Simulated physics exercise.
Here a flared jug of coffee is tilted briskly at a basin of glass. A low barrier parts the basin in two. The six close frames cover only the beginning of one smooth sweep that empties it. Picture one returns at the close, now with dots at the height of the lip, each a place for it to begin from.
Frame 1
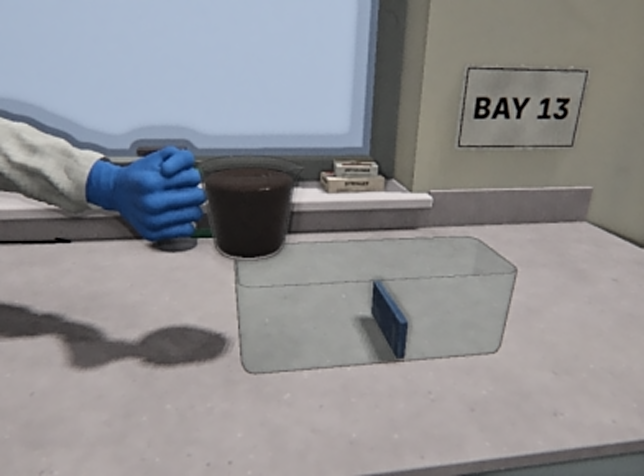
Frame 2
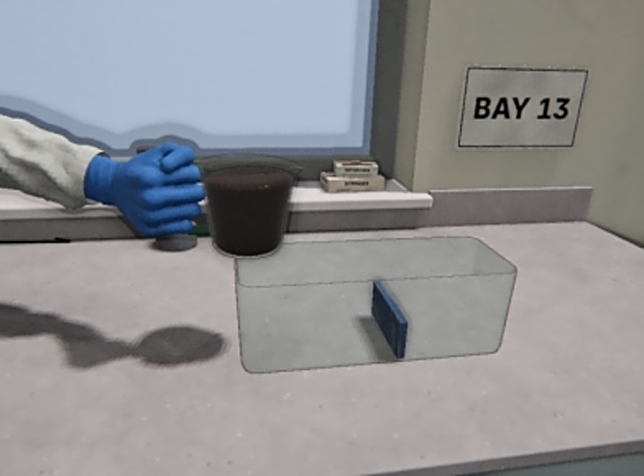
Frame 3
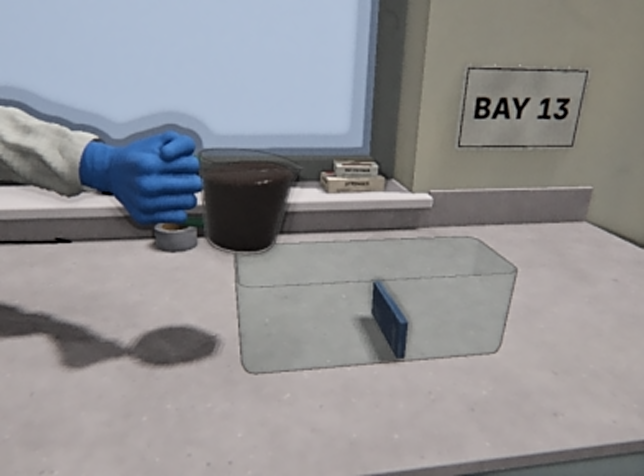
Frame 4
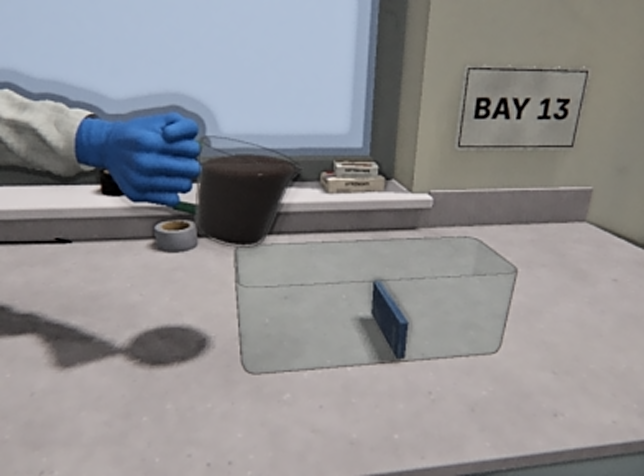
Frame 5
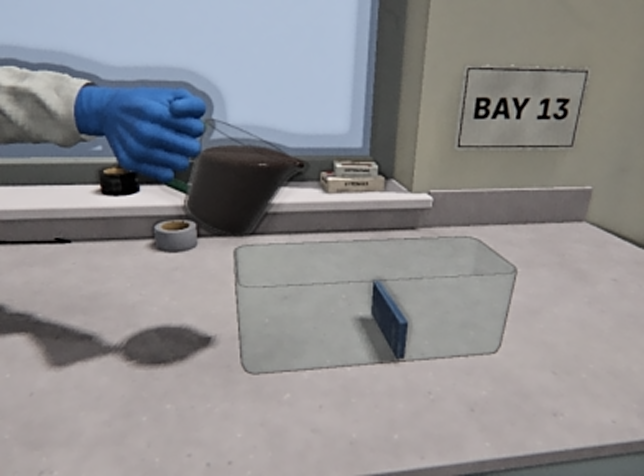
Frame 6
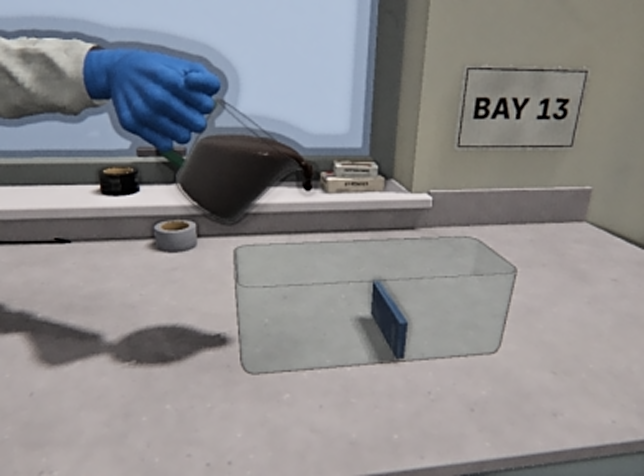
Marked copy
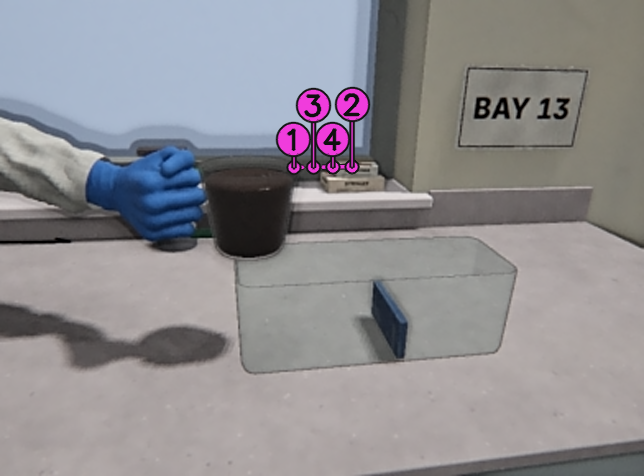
At first, a blue-gloved hand holds a flared jug of dark coffee upright, up and to the left of a clear glass basin parted by a low blue barrier. The hand then tilts the jug steadily to the right, and dark liquid reaches its lip and begins trickling over.
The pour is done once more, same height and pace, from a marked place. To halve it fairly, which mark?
Go for 3.
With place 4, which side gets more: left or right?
The right one.
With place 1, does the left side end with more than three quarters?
Yes.
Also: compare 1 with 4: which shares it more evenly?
That is place 4.
On the marked copy, 1 at (293, 167); 2 at (352, 166); 3 at (313, 167); 4 at (332, 167).
Choosing 1, about 91 % ends left of the wall and 5 % right of it; 4 % is lost outside.
Choosing 2, about 5 % ends left of the wall and 94 % right of it.
Choosing 3, about 51 % ends left of the wall and 47 % right of it.
Choosing 4, about 15 % ends left of the wall and 83 % right of it.
